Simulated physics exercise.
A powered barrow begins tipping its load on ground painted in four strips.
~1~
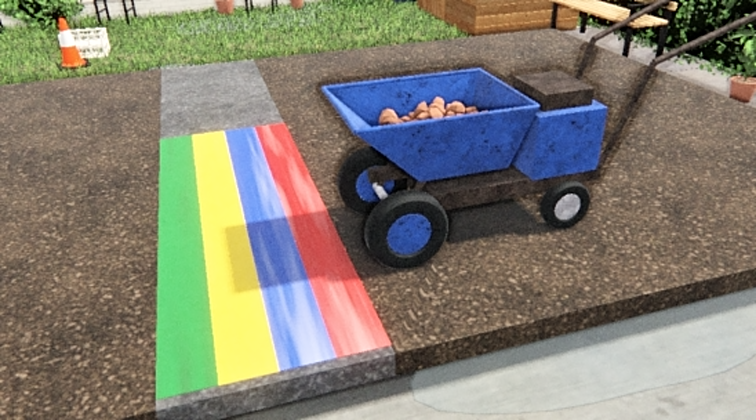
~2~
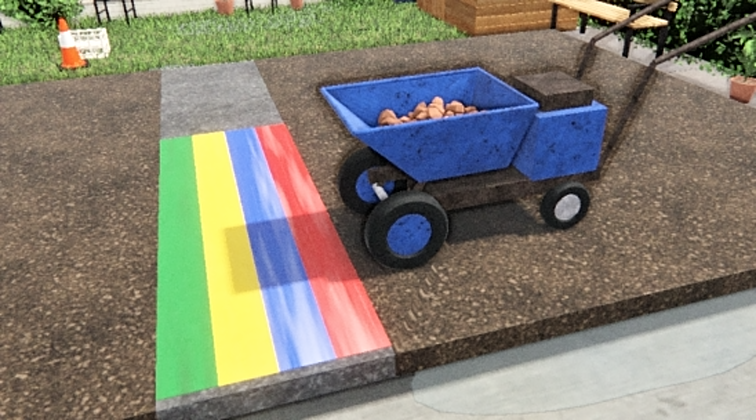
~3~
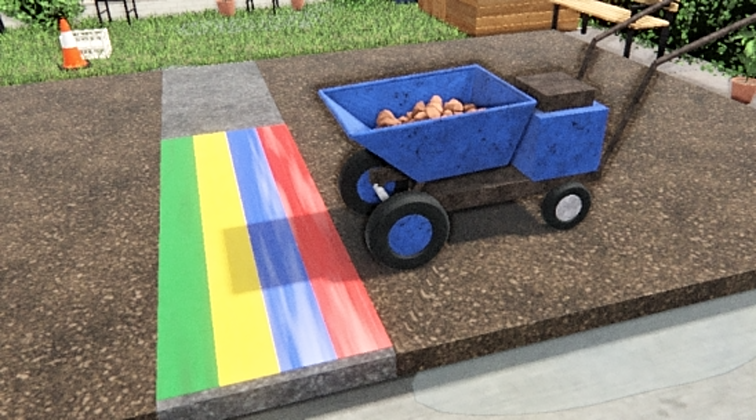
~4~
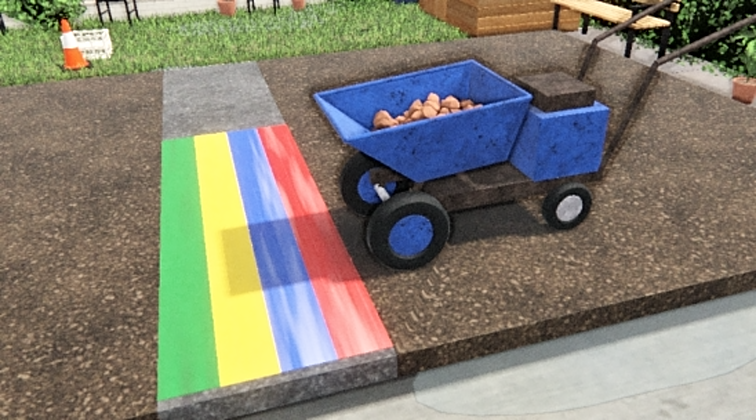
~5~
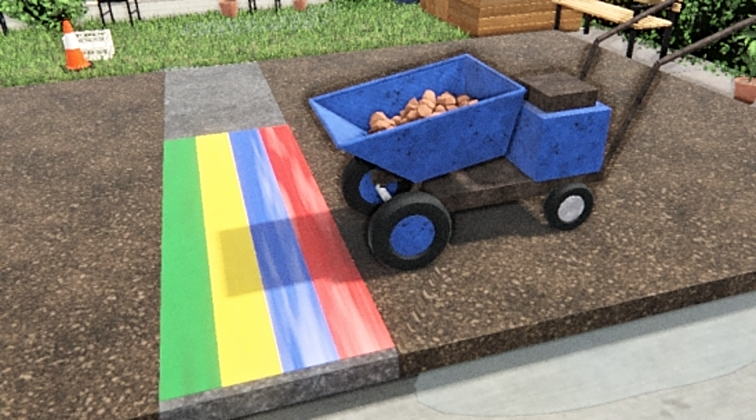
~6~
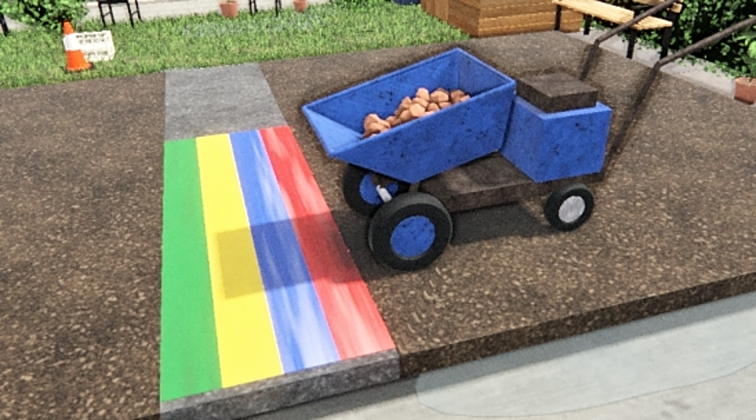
The blue skip of a barrow tilts slightly toward the painted strips, carrying lumps of rubble.
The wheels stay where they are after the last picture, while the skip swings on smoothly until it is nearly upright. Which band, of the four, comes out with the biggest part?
The yellow band comes out ahead.
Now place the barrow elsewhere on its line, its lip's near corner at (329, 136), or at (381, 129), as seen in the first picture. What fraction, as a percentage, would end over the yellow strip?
About 40 and 30 per cent.
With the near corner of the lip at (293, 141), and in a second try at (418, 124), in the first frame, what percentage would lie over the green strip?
Result: Try 1 = 50 %, try 2 = 0 %.
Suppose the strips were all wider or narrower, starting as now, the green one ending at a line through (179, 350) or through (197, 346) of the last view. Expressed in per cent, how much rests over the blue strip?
Shares in order: Close to 10 %; close to 10 %.
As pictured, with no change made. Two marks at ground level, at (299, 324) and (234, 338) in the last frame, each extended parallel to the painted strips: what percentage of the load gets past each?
About 80 percent, then about 30 percent.
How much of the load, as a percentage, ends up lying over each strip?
Approximate shares - red strip 0, blue strip 20, yellow strip 40, green strip 15.
Just after the last frame, skip tipped well over; every one in the skip.
A moment on, skip tipped steeply; the larger part in the skip; about a tenth over the blue strip; about a tenth over the yellow strip; just a few over the green strip.
Further on, skip tipped right over; roughly a quarter in the skip; roughly a quarter over the blue strip; roughly a third over the yellow strip; about a tenth over the green strip; just a few off the paint.
When it is over, skip tipped right over; roughly a quarter in the skip; not one over the red strip; roughly a quarter over the blue strip; roughly a third over the yellow strip; roughly a quarter over the green strip; just a few off the paint.
